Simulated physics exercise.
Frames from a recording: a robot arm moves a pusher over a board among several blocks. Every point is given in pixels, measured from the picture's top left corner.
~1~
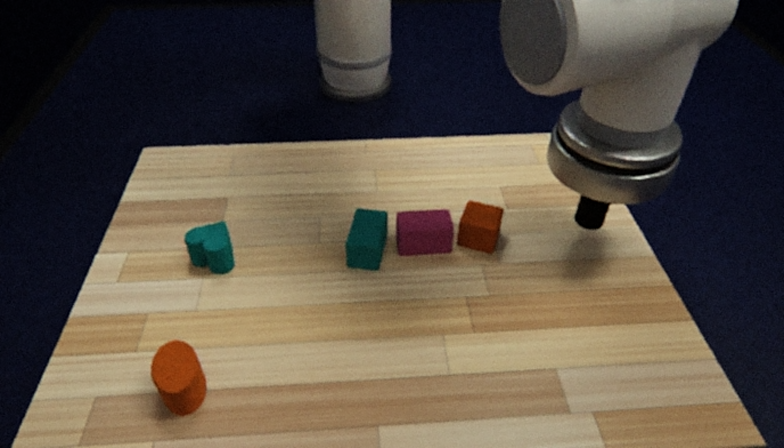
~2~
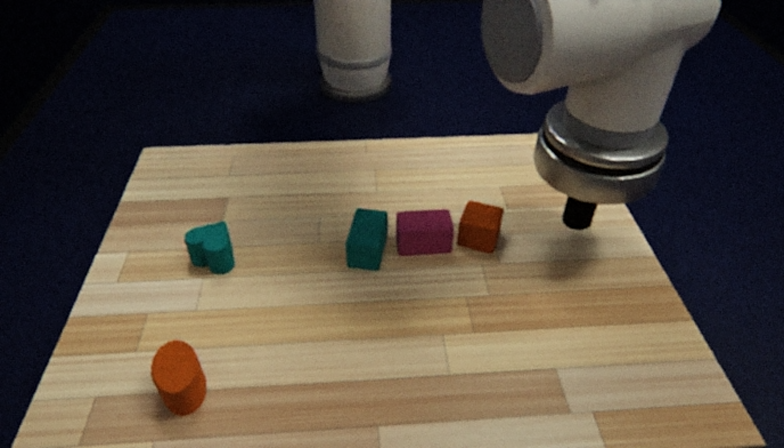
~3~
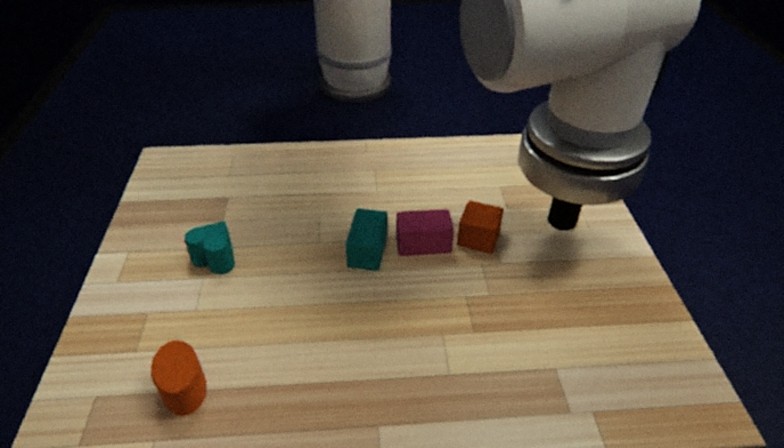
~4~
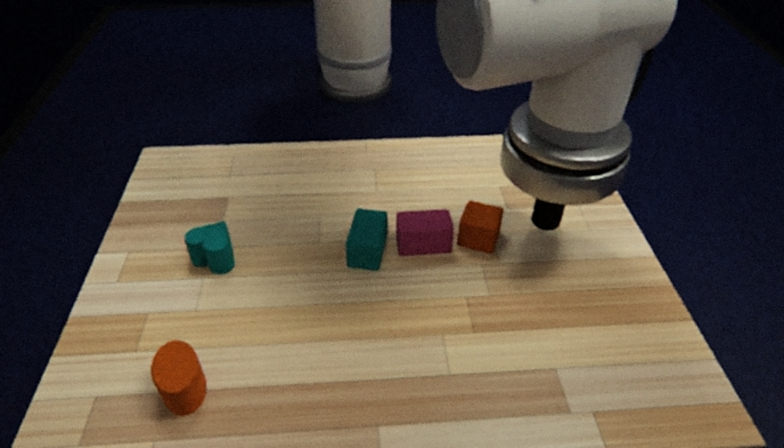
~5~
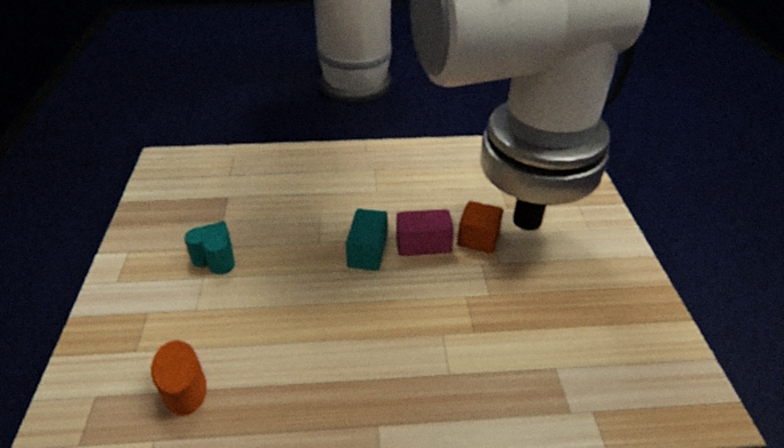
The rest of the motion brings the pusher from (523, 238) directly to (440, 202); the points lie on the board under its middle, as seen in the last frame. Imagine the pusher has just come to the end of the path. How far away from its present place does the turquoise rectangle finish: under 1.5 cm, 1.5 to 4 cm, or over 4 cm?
It shifts under 1.5 cm.
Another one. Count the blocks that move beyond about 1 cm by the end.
The push will move two blocks.
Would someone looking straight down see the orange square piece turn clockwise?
I expect not.
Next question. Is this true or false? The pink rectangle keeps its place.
My answer: False.
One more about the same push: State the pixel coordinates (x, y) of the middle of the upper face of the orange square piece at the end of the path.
When the path ends, it will be at (450, 206).
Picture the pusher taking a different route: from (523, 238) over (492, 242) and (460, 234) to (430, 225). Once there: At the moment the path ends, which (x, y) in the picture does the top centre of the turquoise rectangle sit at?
My best guess is (316, 236).
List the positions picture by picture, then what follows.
The first picture shows pusher's lower end at (589, 221); turquoise rectangle at (367, 226); pink rectangle at (425, 220); orange square piece at (482, 214).
The second picture shows pusher at (576, 221); blocks still.
The third picture shows pusher at (562, 222); blocks still.
The fourth picture shows pusher at (546, 222); blocks still.
The fifth picture shows pusher at (527, 221); turquoise rectangle at (367, 226); pink rectangle at (425, 220); orange square piece at (482, 214).
On the path given first. One third of the way, pusher at (497, 209); orange square piece at (469, 213), turned 35° anticlockwise.
Two thirds of the way, pusher at (467, 196); turquoise rectangle at (363, 227); pink rectangle at (409, 226); orange square piece at (451, 207), turned 75° anticlockwise.
At the end, pusher at (441, 185); turquoise rectangle at (362, 227); pink rectangle at (409, 226); orange square piece at (450, 206), turned 80° anticlockwise.
